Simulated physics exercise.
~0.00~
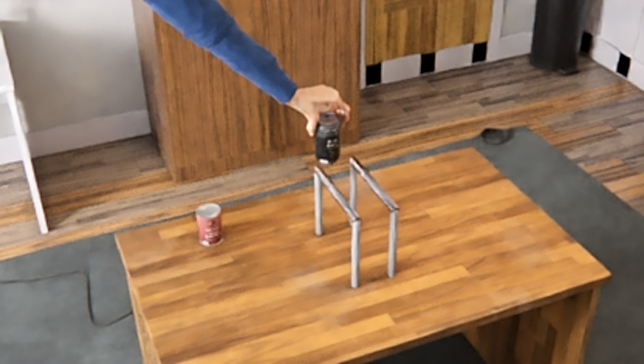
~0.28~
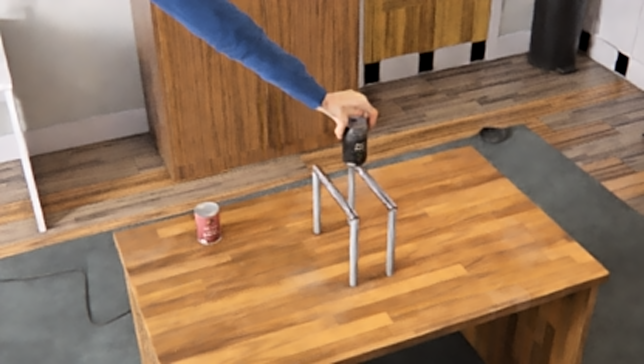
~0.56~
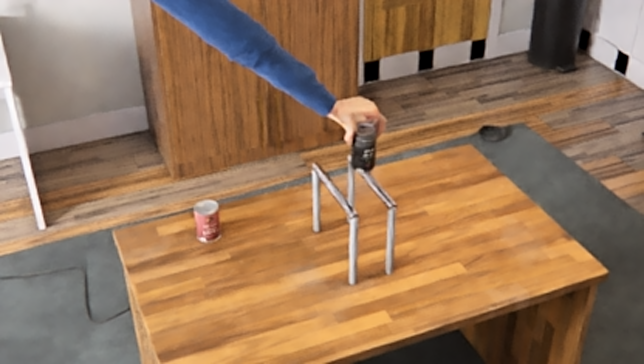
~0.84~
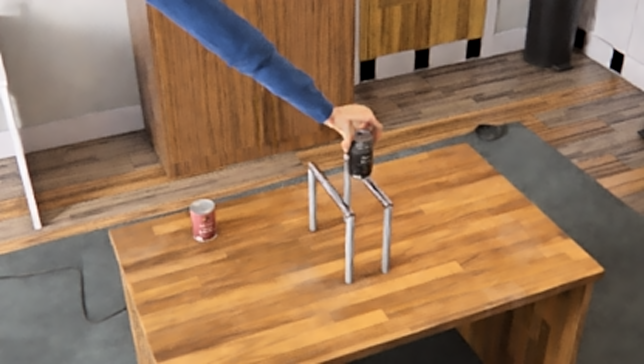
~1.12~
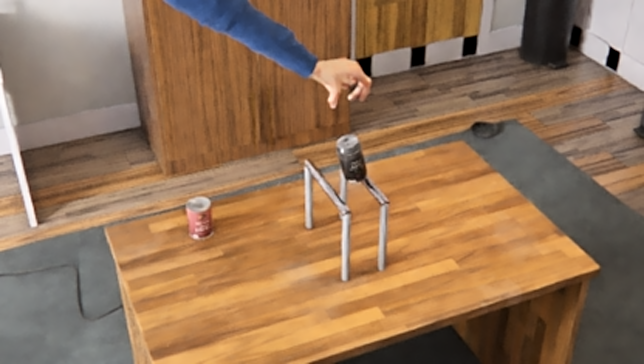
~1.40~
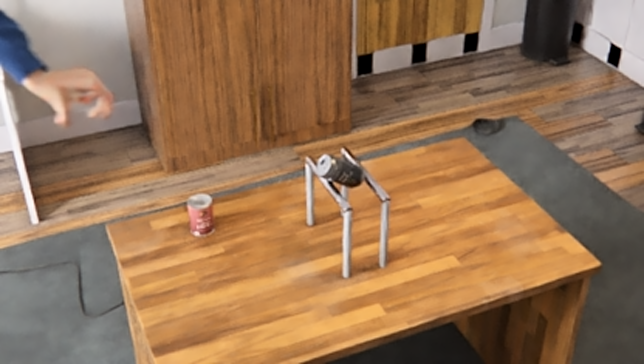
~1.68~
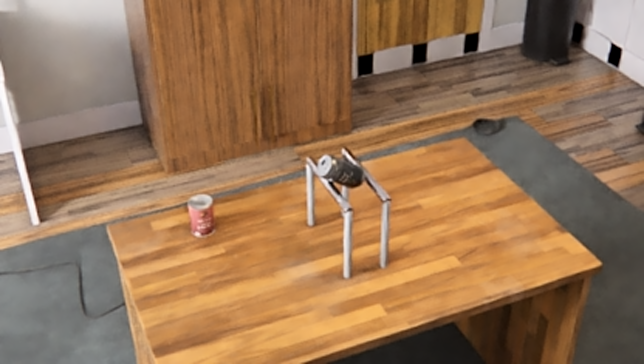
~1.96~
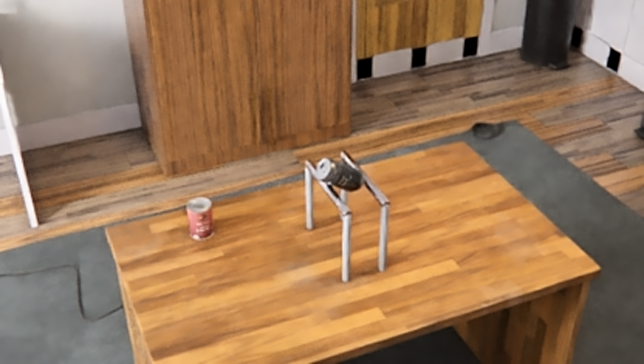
The clip shows a hand holding a black can above a metal stand on a wooden table, moving it right and lowering it, then letting go and withdrawing left. The can tips over and lodges across the stand's top rails, while a red tin stays in place nearby.
